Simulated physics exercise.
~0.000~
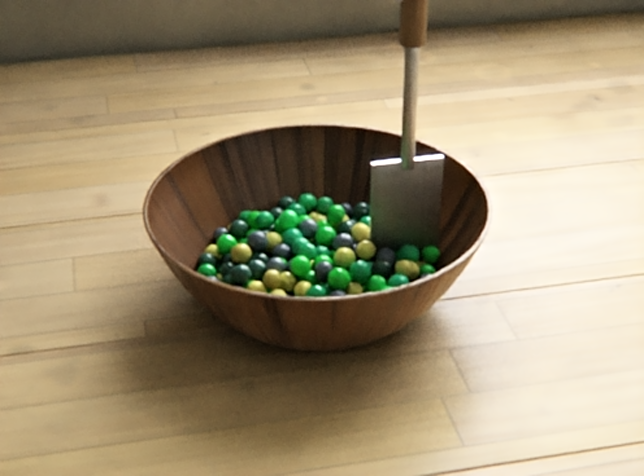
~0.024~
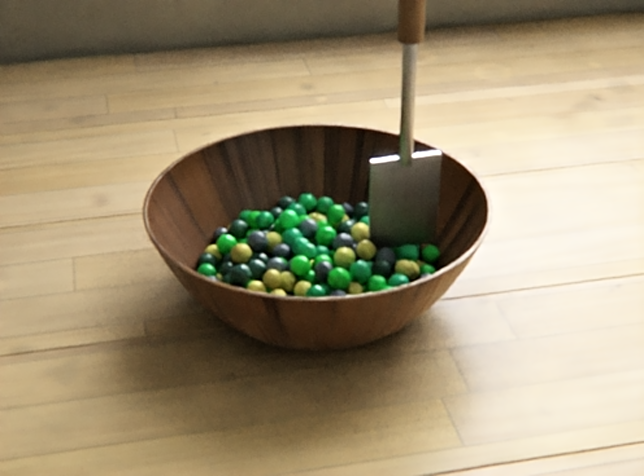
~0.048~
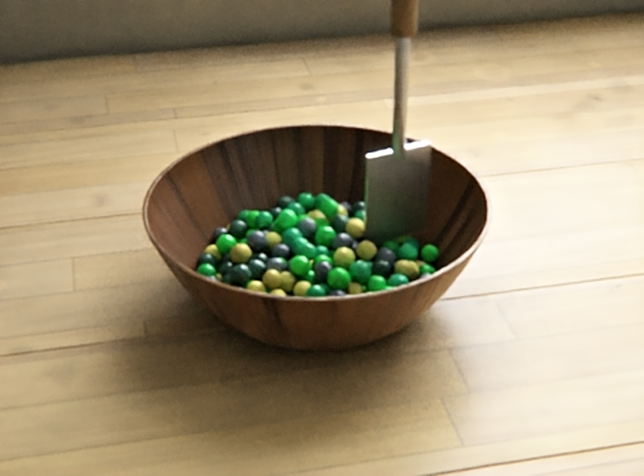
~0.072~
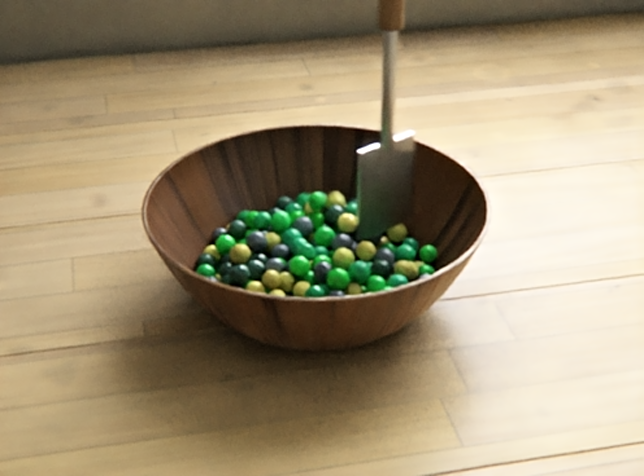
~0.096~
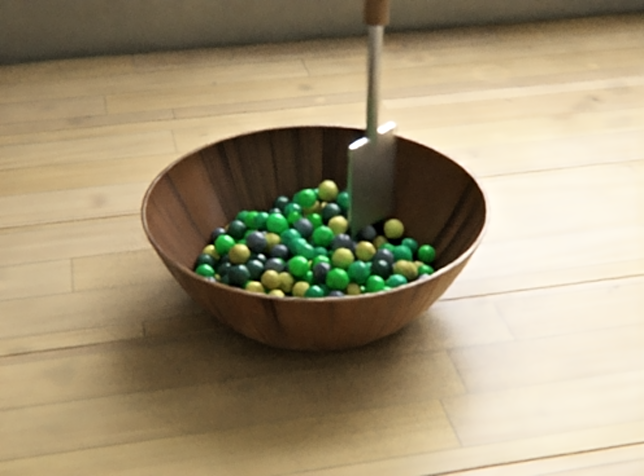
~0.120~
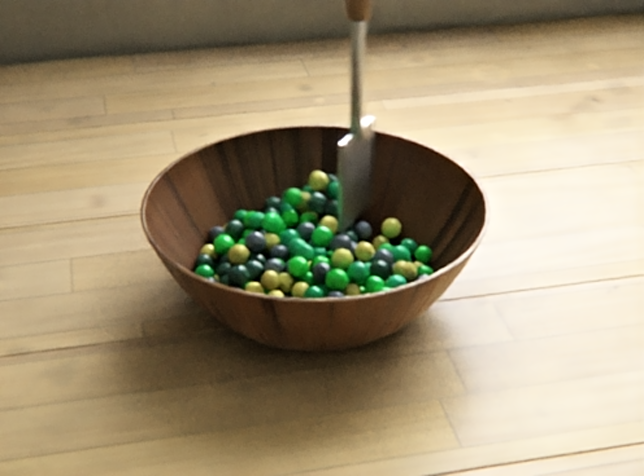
A flat metal spoon with a wooden handle stands upright among green, dark and yellow sweets at the right side of a wooden bowl. It sweeps left and toward the back, turning edge-on, while the sweets beside it shift and heap up at the back and the bowl stays in place.
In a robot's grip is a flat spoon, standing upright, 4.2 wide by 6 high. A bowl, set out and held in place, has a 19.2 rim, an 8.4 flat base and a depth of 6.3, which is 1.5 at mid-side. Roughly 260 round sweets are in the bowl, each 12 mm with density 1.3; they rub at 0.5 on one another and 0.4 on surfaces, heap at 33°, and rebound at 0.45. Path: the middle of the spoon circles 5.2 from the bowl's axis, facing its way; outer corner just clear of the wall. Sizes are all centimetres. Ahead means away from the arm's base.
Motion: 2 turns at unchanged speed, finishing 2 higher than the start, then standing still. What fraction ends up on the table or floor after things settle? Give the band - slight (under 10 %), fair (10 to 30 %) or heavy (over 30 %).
Band: Slight.
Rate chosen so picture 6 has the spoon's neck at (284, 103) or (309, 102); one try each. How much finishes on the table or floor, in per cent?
Some 20 and 15 per cent.
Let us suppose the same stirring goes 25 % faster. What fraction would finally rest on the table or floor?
I'd say close to 10 %.
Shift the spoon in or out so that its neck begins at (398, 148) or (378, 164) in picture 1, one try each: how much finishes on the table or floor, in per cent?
Near 0 per cent and near 0 per cent, in that order.
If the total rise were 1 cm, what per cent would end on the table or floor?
5 %.
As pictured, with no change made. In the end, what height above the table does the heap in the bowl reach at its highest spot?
It reaches some 5.0 cm above the table.
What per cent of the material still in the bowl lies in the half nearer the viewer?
Roughly 50 per cent.
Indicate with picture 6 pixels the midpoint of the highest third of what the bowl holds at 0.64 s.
Near (409, 251).
By 0.64 s, 314° round, highest piece 8 above the table; 253 in the bowl, 2 on the table or floor, 1 in flight or on the tool.
By 1.17 s, 218° round, highest piece 6 above the table; 246 in the bowl, 10 on the table or floor.
By 1.63 s, 0° round, highest piece 6 above the table; 246 in the bowl, 10 on the table or floor.
By 2.33 s, 0° round, highest piece 6 above the table; 246 in the bowl, 10 on the table or floor.
Final count, 246 in the bowl, 10 on the table or floor. That is 4 % on the table or floor.
